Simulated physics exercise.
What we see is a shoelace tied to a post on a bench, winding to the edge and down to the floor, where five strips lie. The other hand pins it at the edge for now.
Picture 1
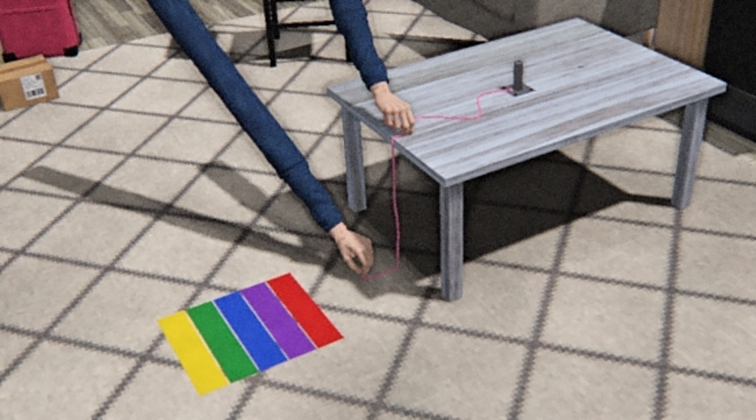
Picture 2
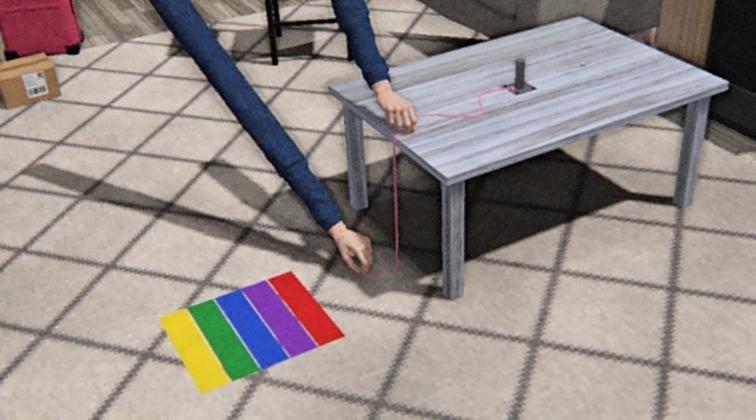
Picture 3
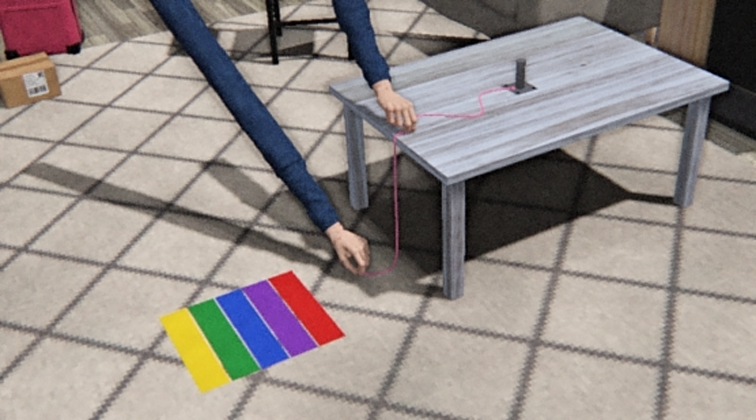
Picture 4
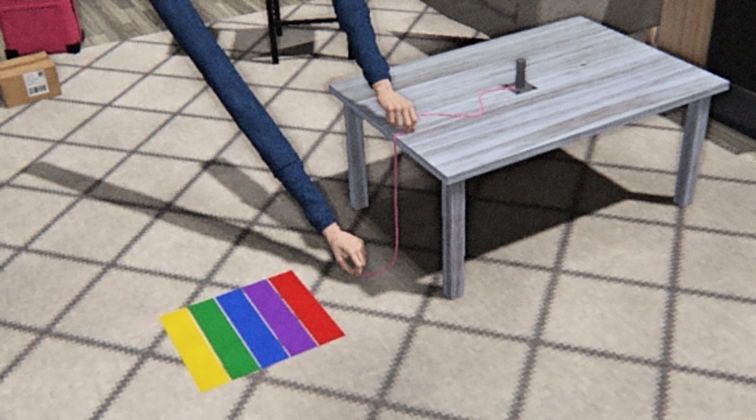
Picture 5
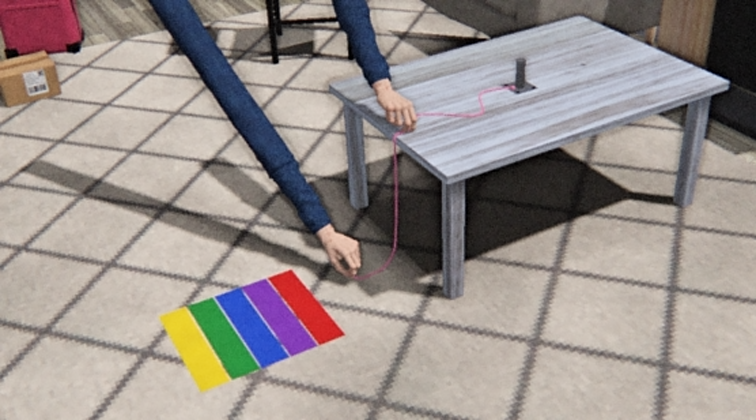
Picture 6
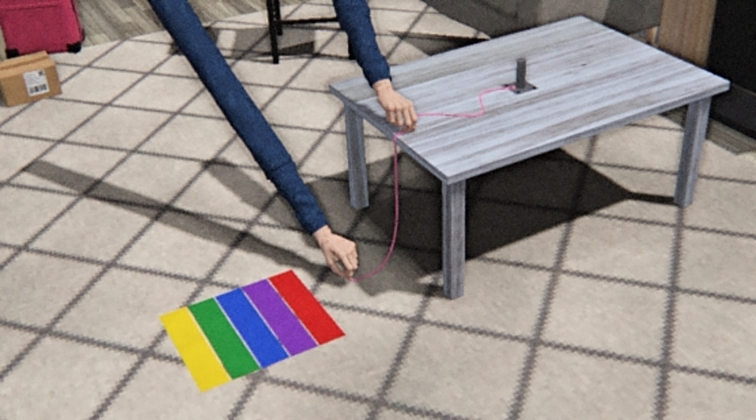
One hand near the floor moves slightly left toward the coloured strips, drawing the loose end of a thin pink cord with it, while another hand pins the cord at the edge of a grey table, where it winds from a post.
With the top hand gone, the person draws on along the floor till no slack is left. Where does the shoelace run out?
The green one.
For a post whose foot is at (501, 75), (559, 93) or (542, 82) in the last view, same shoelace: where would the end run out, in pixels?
Near (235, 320), (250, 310) and (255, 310).
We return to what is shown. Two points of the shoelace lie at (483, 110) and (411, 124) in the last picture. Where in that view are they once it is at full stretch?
At (457, 109), then (383, 145).
Soon after, end near (279, 301); over purple.
After that, end near (243, 314); over blue.
At the stop, end near (222, 322); over green. It halts on the green strip.
